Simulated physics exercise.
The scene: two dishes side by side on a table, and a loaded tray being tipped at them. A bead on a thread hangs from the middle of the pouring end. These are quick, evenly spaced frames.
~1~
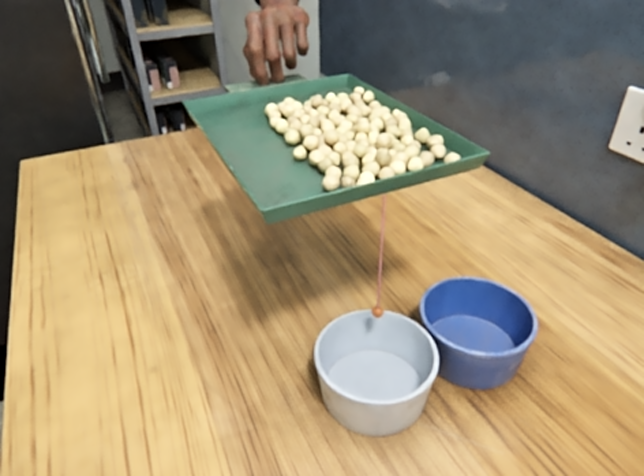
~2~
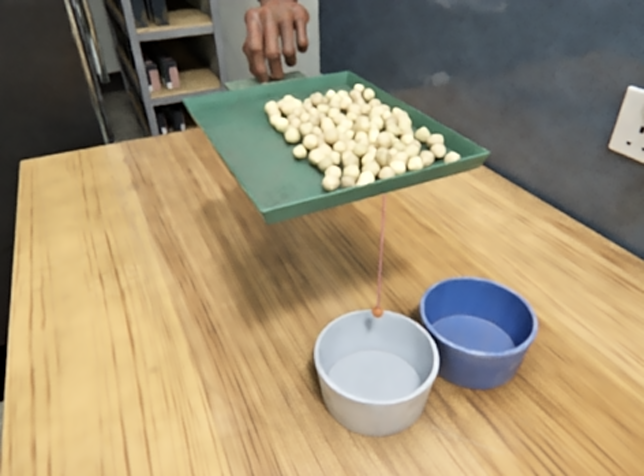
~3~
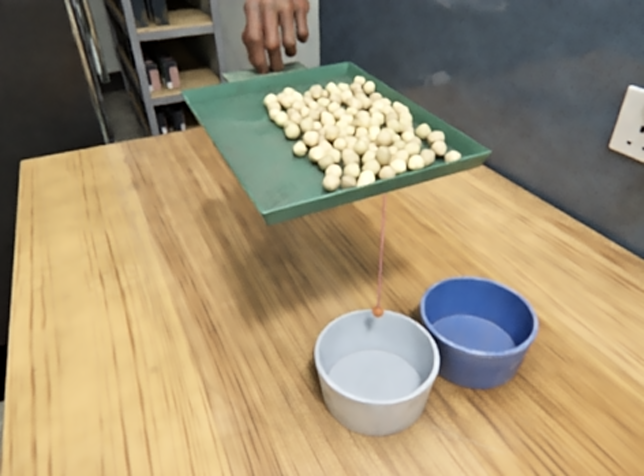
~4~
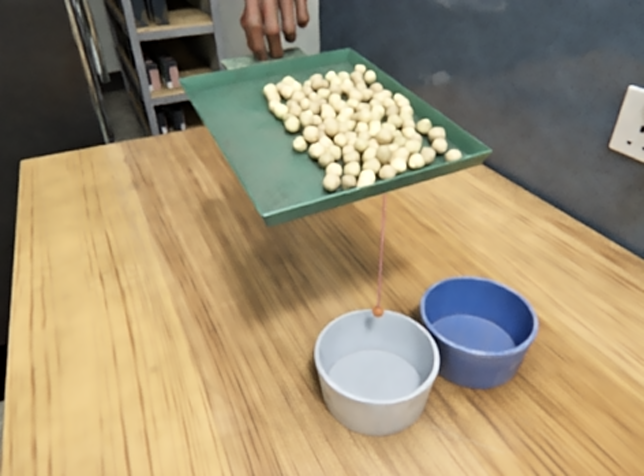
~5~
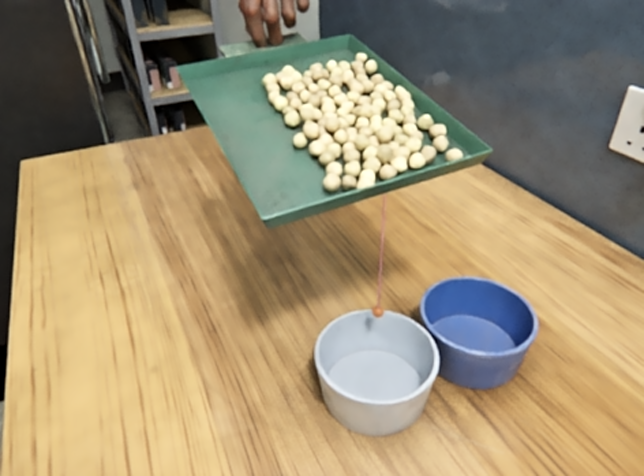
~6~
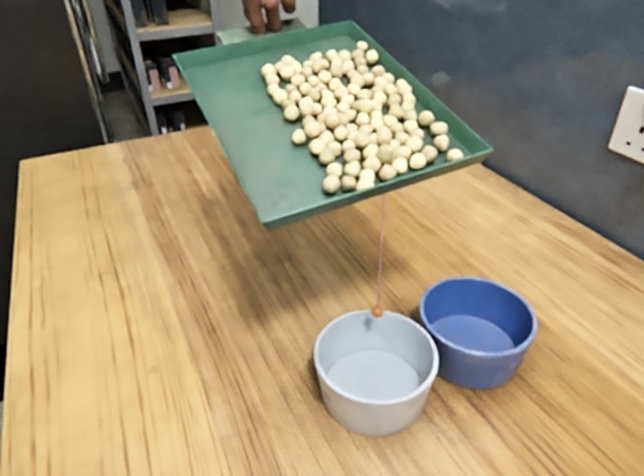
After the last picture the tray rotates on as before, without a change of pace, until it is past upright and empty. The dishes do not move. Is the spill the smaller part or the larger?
They take less than half between them.
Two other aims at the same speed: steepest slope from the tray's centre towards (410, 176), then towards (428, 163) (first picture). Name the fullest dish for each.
First the right dish, then the right dish.
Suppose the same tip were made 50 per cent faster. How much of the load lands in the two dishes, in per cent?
Close to 40 per cent.
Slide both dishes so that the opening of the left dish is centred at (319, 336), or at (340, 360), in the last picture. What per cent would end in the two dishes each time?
About 20 and 60 per cent.
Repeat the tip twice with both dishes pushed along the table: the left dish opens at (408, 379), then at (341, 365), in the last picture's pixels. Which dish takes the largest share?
The first try: The dish on the left. The second: The left-hand dish.
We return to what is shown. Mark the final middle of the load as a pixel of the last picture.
Roughly at (372, 420).
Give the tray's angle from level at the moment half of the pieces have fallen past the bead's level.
At some 90 degrees.
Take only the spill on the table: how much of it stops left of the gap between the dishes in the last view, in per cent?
About 70 per cent.
Just after the last frame, tray tipped steeply; almost all on the tray; just a few in the left dish; about a tenth in the air.
A moment on, tray tipped past a quarter turn; roughly a third in the left dish; just a few in the right dish; roughly half outside both; about a tenth in the air.
Further on, tray tipped past a quarter turn; roughly a third in the left dish; just a few in the right dish; roughly two thirds outside both.
When it is over, tray tipped past a quarter turn; roughly a third in the left dish; just a few in the right dish; roughly two thirds outside both.
